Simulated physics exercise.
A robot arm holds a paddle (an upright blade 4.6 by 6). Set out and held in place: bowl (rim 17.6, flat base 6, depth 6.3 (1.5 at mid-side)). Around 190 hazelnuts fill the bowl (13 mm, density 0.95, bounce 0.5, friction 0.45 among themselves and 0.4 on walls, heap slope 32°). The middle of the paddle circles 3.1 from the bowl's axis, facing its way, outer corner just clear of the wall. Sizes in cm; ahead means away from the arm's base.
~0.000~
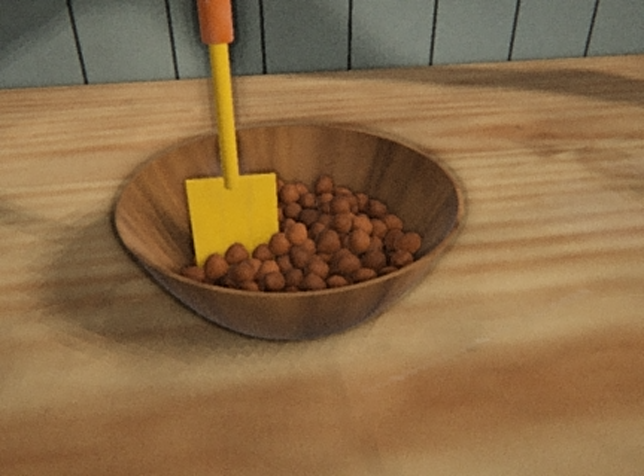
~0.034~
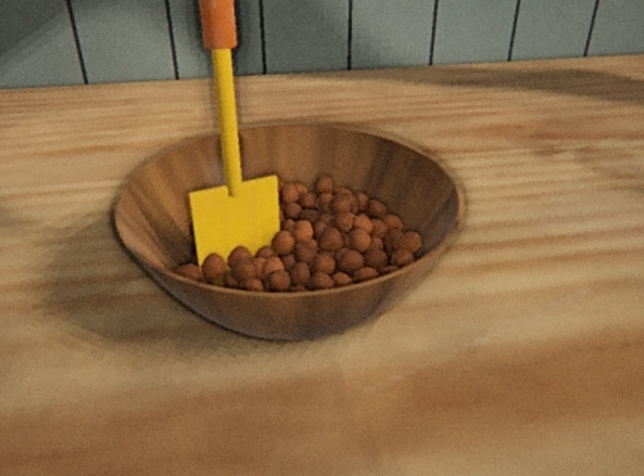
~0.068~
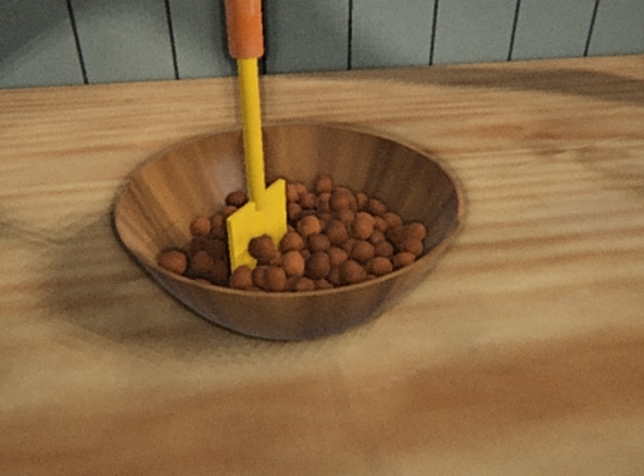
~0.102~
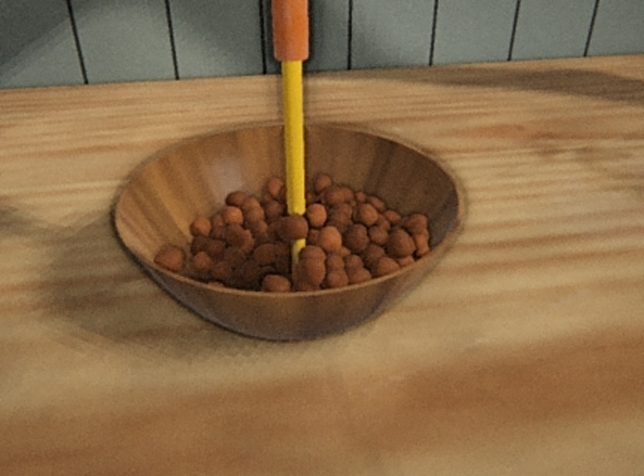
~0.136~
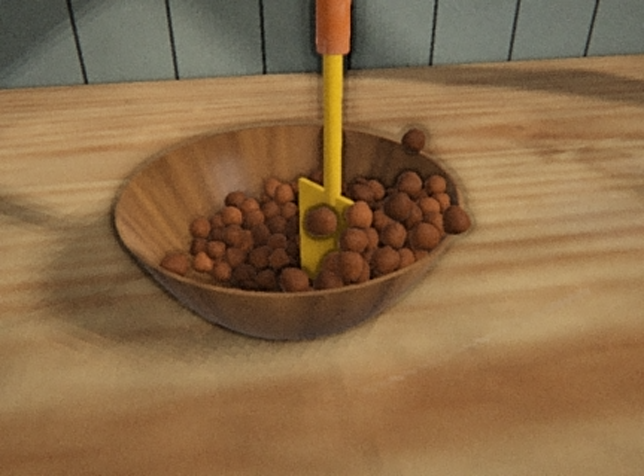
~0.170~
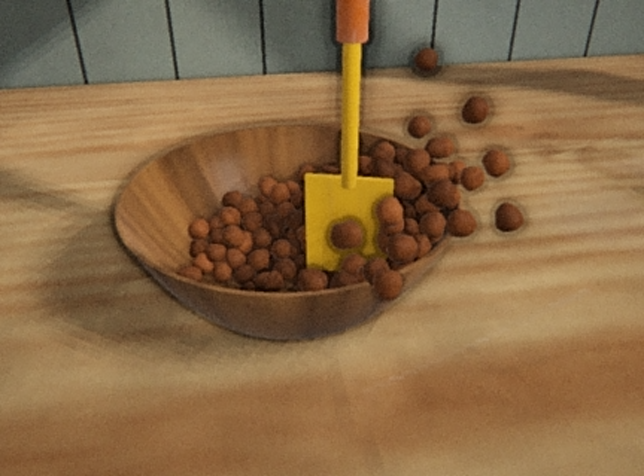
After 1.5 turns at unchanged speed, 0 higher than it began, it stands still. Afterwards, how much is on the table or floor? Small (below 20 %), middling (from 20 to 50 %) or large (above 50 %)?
On the table or floor the share is middling, from 20 to 50 %.
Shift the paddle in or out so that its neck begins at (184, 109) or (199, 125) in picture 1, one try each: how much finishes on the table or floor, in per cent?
Some 25 and 45 per cent.
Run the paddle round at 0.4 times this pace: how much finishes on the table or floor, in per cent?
About 5 per cent.
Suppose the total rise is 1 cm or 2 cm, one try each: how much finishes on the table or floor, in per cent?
About 30 and 25 per cent.
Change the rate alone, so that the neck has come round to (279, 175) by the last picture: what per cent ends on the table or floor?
Some 5 per cent.
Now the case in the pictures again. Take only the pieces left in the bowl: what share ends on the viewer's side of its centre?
About 45 per cent.
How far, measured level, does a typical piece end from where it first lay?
About 10 cm.
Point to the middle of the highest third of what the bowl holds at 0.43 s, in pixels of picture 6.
Around (267, 275).
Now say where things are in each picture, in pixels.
In the first picture, paddle neck at (228, 151), 0° round; upper third of the load around (313, 237), from x 190 to 410, top at y 185; 194 in the bowl.
In the second picture, paddle neck at (231, 158), 16° round; upper third of the load around (307, 242), from x 185 to 410, top at y 185.
In the third picture, paddle neck at (255, 171), 52° round; upper third of the load around (320, 247), from x 170 to 415, top at y 185.
In the fourth picture, paddle neck at (295, 174), 88° round; upper third of the load around (337, 246), from x 170 to 420, top at y 185.
In the fifth picture, paddle neck at (332, 166), 125° round; upper third of the load around (373, 222), from x 175 to 455, top at y 140; 192 in the bowl, 2 in flight or on the tool.
In the sixth picture, paddle neck at (350, 151), 162° round; upper third of the load around (401, 191), from x 190 to 510, top at y 60; 186 in the bowl, 8 in flight or on the tool.
By 0.30 s, 305° round, highest piece 17 above the table; 157 in the bowl, 13 on the table or floor, 24 in flight or on the tool.
By 0.43 s, 87° round, highest piece 10 above the table; 138 in the bowl, 47 on the table or floor, 9 in flight or on the tool.
By 0.70 s, 180° round, highest piece 7 above the table; 131 in the bowl, 62 on the table or floor, 1 in flight or on the tool.
By 1.40 s, 180° round, highest piece 6 above the table; 131 in the bowl, 63 on the table or floor.
Final count, 131 in the bowl, 63 on the table or floor. That is 32 % on the table or floor.
